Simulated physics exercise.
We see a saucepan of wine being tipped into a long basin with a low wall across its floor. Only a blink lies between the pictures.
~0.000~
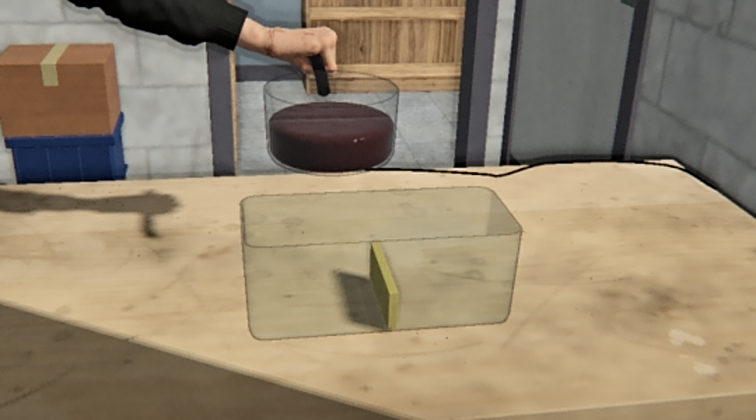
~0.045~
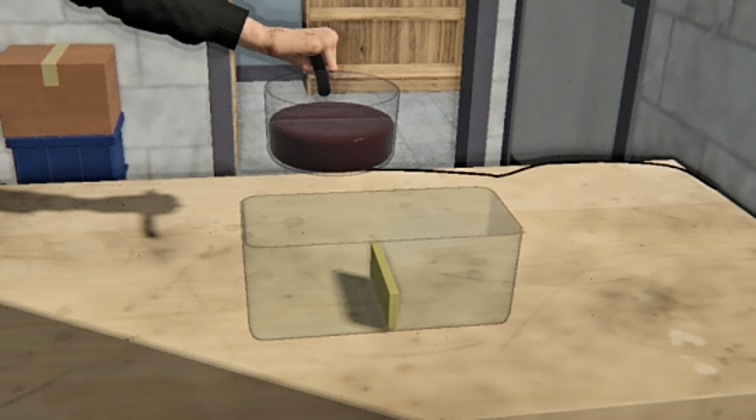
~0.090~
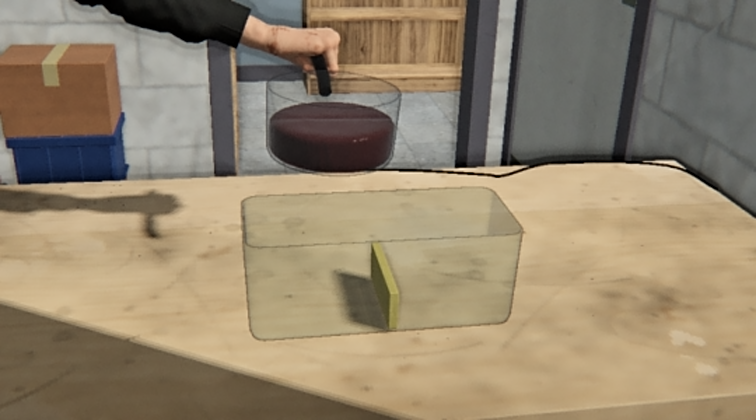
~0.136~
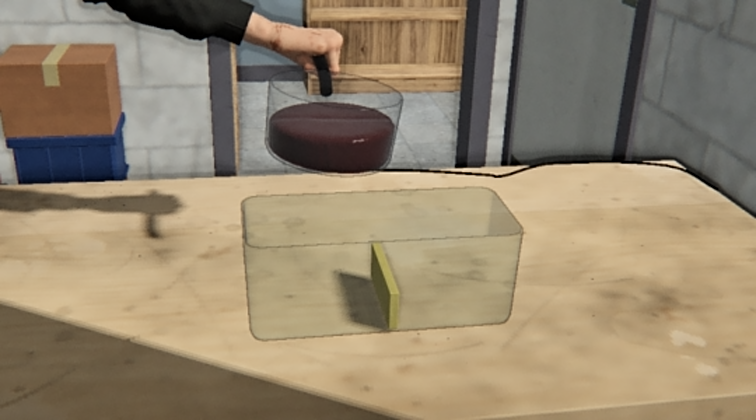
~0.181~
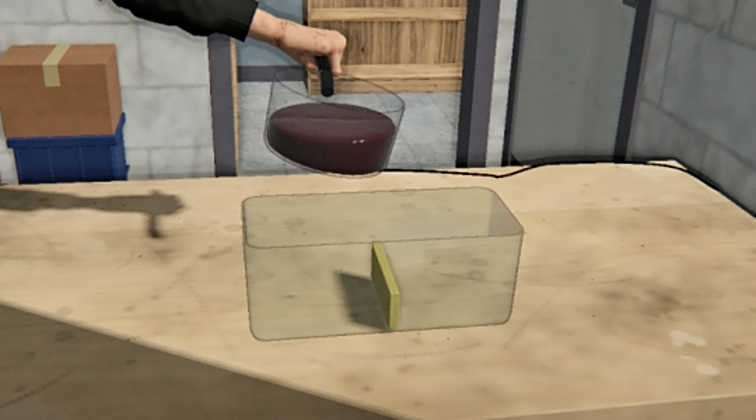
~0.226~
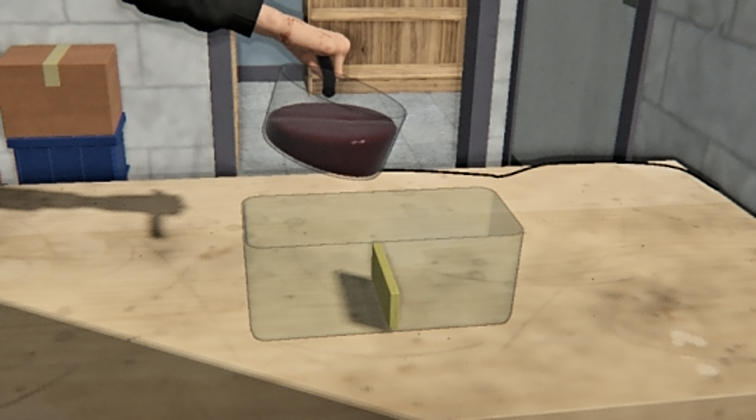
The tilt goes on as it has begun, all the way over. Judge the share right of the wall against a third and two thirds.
It comes to more than two thirds.
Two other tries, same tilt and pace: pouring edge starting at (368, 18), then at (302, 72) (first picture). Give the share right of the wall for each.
In turn 65 and 5 in a hundred.
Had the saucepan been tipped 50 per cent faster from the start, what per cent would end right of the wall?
Near 65 %.
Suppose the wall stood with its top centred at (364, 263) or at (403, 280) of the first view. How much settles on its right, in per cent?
First some 95, then 50 per cent.
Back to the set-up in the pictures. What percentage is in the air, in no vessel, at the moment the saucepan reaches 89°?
Near 40 %.
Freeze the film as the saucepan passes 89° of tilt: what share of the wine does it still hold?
Some 45 per cent.
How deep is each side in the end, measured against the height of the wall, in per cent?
Near 10 on the left, 50 on the right.
A moment on, the saucepan is tipped on its side and 45 per cent is still to pour, 0 is left of the wall and 16 right of it.
Next, the saucepan is tipped right over and 5 per cent is still to pour, 14 is left of the wall and 74 right of it.
Then the saucepan is tipped right over and 0 per cent is still to pour, 24 is left of the wall and 75 right of it.
Later the saucepan is tipped right over and 0 per cent is still to pour, 24 is left of the wall and 75 right of it.
At rest 24 per cent lies left of the wall, 75 right of it and 0 outside.
